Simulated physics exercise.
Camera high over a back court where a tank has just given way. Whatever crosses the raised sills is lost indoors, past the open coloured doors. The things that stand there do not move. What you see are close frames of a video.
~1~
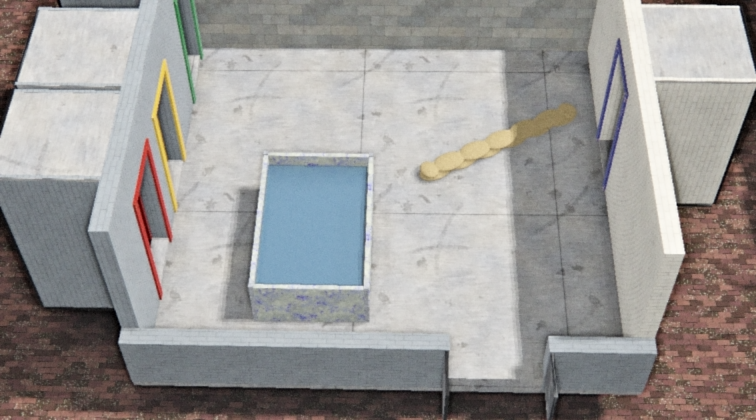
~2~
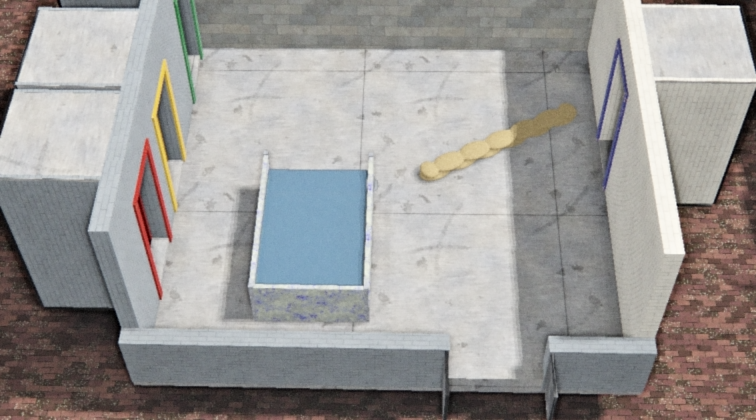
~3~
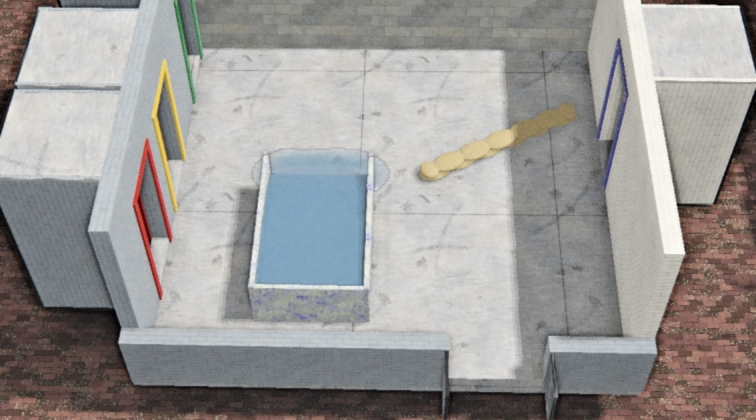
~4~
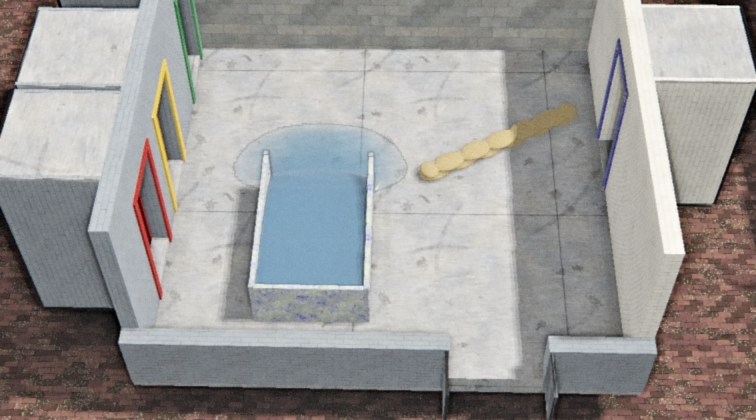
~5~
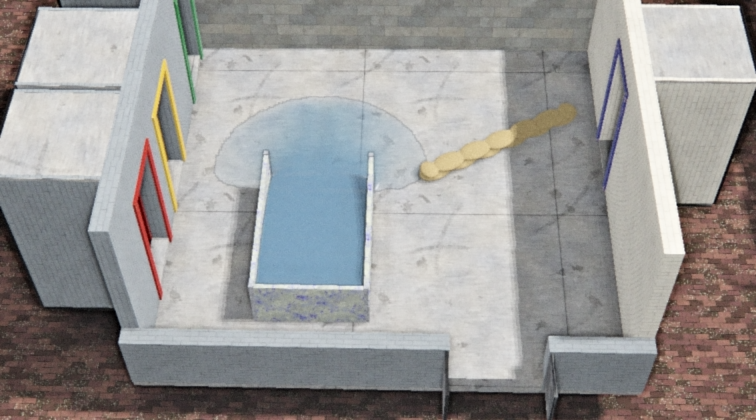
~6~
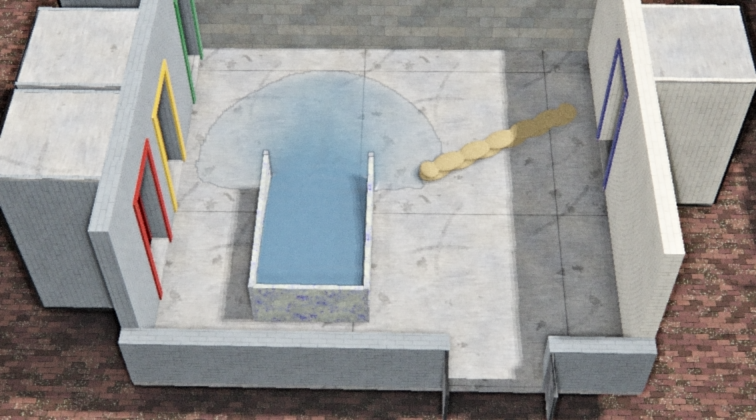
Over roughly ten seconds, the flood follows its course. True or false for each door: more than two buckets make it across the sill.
Green door: True; blue door: False; yellow door: True; red door: False.
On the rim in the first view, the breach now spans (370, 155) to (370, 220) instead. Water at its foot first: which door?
First: The one in blue.
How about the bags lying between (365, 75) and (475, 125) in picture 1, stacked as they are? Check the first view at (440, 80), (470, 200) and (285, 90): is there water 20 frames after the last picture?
The three points, in order, are soaked, soaked and soaked.
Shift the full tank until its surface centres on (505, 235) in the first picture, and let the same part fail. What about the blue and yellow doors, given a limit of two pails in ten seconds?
Result - blue: Past the limit; yellow: Past the limit.
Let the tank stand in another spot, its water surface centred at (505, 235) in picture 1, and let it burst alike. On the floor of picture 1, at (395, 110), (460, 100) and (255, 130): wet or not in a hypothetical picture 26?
In the order asked: Reached by the flood, reached by the flood, reached by the flood.
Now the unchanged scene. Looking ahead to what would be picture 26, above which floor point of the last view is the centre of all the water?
Point: (346, 129).
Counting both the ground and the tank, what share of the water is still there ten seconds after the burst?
Estimate: Close to 90 %.
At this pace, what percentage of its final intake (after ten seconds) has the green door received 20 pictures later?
Roughly 70 percent.
A moment on, water covers 35 % of the floor; the green door wet at the sill, nothing in, the blue door not reached, the yellow door wet at the sill, nothing in, the red door not reached.
Next, water covers 40 % of the floor; the green door under two buckets in, the blue door not reached, the yellow door wet at the sill, nothing in, the red door not reached.
Then, water covers 45 % of the floor; the green door far over two buckets in, the blue door wet at the sill, nothing in, the yellow door wet at the sill, nothing in, the red door not reached.
Later, water covers 75 % of the floor; the green door far over two buckets in, the blue door under two buckets in, the yellow door under two buckets in, the red door wet at the sill, nothing in.
In the end, water covers 80 % of the floor; the green door far over two buckets in, the blue door under two buckets in, the yellow door over two buckets in, the red door wet at the sill, nothing in.
